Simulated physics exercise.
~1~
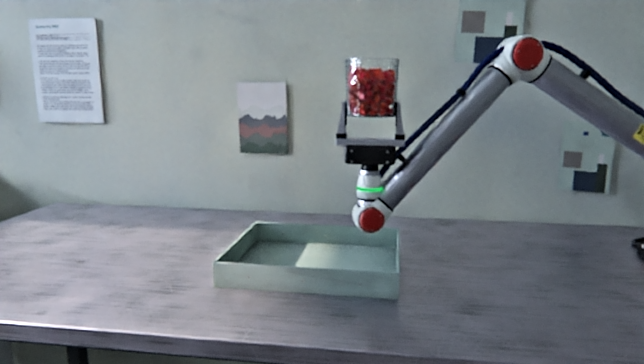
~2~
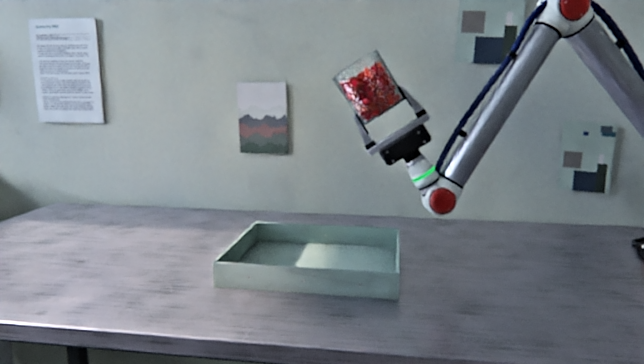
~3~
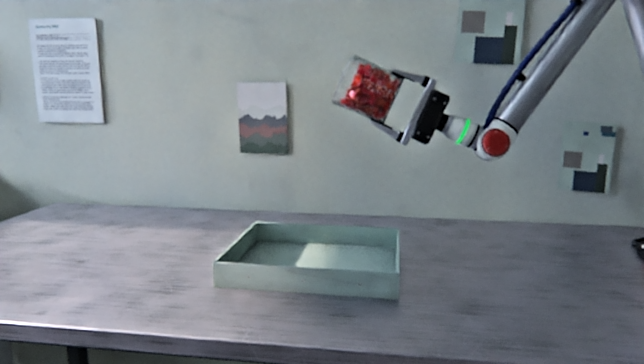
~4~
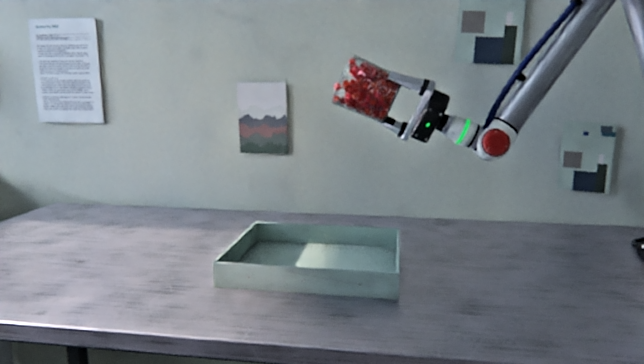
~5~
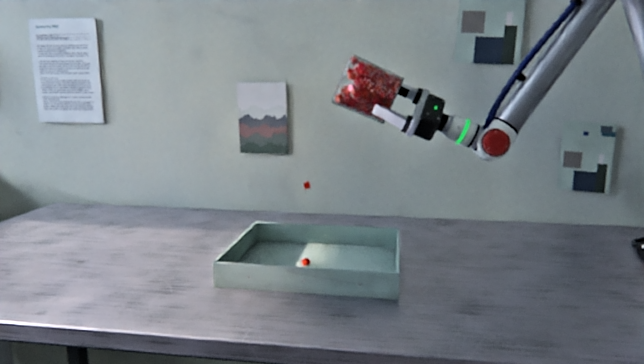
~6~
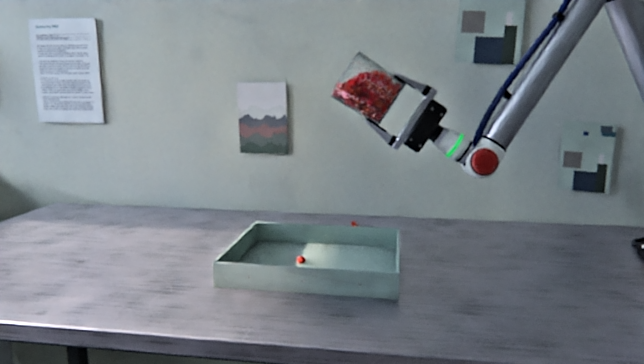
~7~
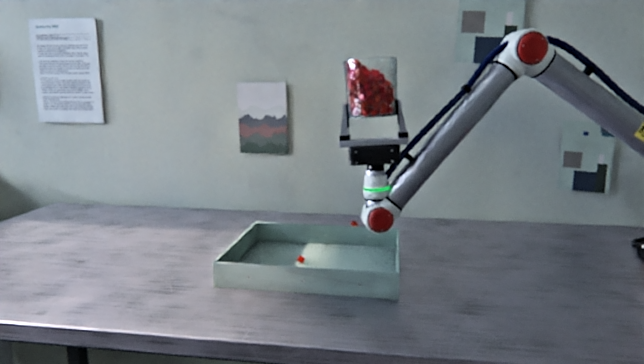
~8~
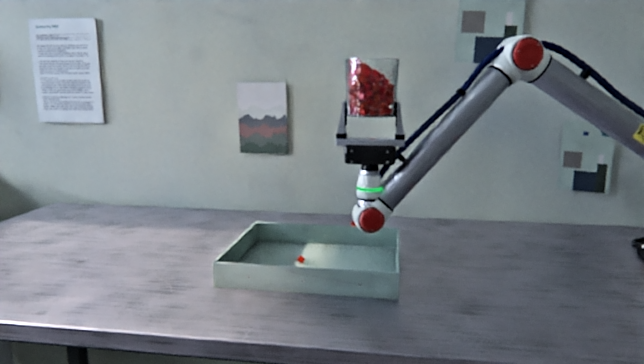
The clip opens with a robot arm holding an upright clear tumbler of red vegetable dice above a shallow, pale green tray on a table. The arm swings to the right and tips the tumbler toward the left until it lies nearly on its side, mouth sloping slightly upward. It stays tilted there while the dice shift inside, and a few drop out toward the tray. The arm then raises the tumbler's mouth and swings back left, standing it upright again. At the end, nearly all the dice remain in the tumbler, with very few lying in the tray.
